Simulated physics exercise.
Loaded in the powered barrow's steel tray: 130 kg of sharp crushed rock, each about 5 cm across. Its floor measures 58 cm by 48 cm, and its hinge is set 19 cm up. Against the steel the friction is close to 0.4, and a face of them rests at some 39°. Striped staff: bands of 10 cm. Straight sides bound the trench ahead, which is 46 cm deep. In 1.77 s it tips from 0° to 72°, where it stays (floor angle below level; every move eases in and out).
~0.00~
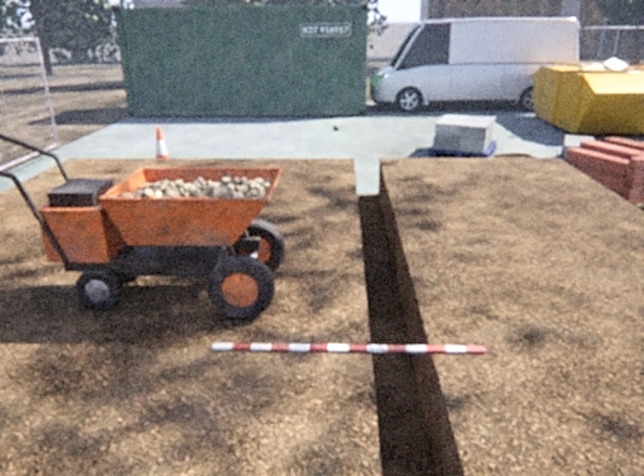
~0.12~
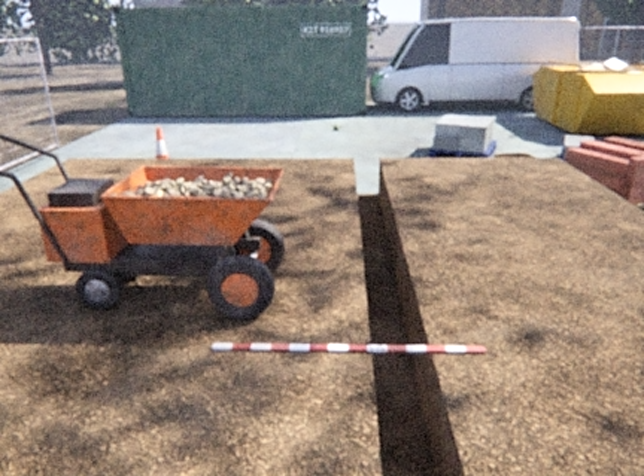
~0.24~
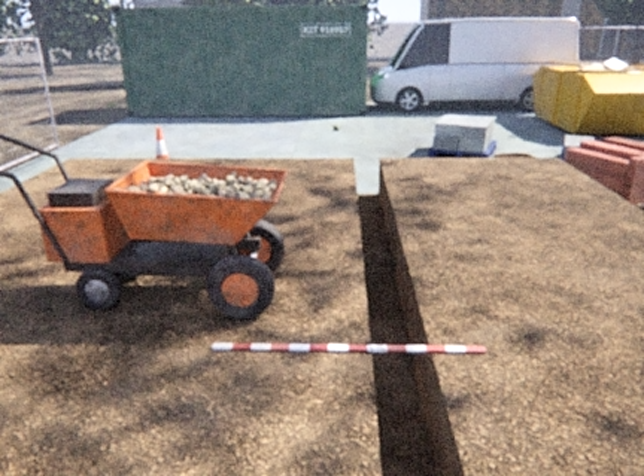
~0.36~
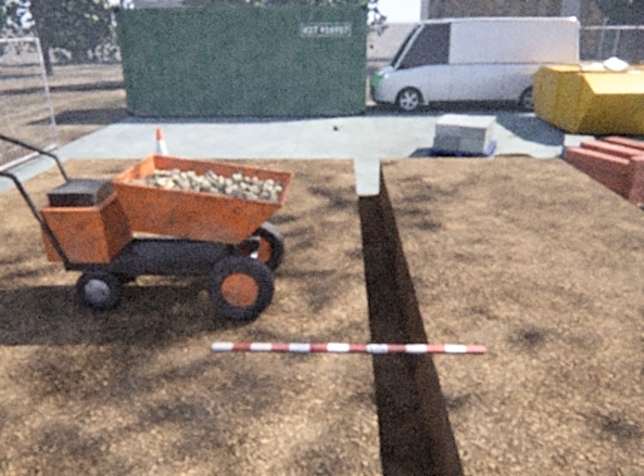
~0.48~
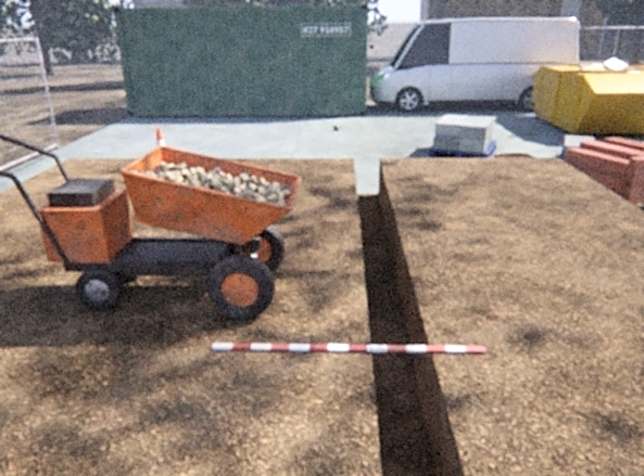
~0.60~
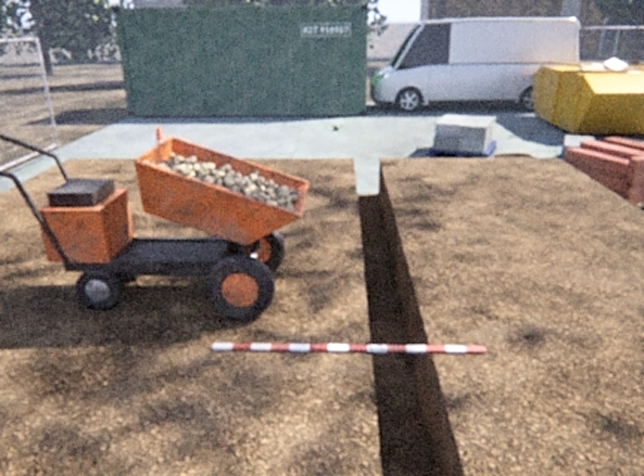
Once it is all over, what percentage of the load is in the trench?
Roughly 76 percent of the load is in the trench.
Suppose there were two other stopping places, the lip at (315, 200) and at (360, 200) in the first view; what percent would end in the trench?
First some 85, then 10 per cent.
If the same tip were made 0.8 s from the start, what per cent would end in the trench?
Estimate: About 80 %.
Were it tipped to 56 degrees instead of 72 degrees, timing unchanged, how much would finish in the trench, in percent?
Some 10% would finish there.
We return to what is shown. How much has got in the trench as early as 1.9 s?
Close to 20 per cent has got there by then.
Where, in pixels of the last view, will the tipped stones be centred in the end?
The resting stones are centred at roughly (384, 341).
After 1.3 s the floor is at 61°; 100 % in the tray; the foremost stones are at (342, 255).
After 1.9 s the floor is at 72°; 64 % in the tray, 14 % short of the trench, 22 % in the trench; the foremost stones are at (410, 343).
After 2.2 s the floor is at 72°; 33 % in the tray, 17 % short of the trench, 50 % in the trench; the foremost stones are at (409, 346).
After 4.2 s the floor is at 72°; 3 % in the tray, 21 % short of the trench, 76 % in the trench; the foremost stones are at (409, 339).
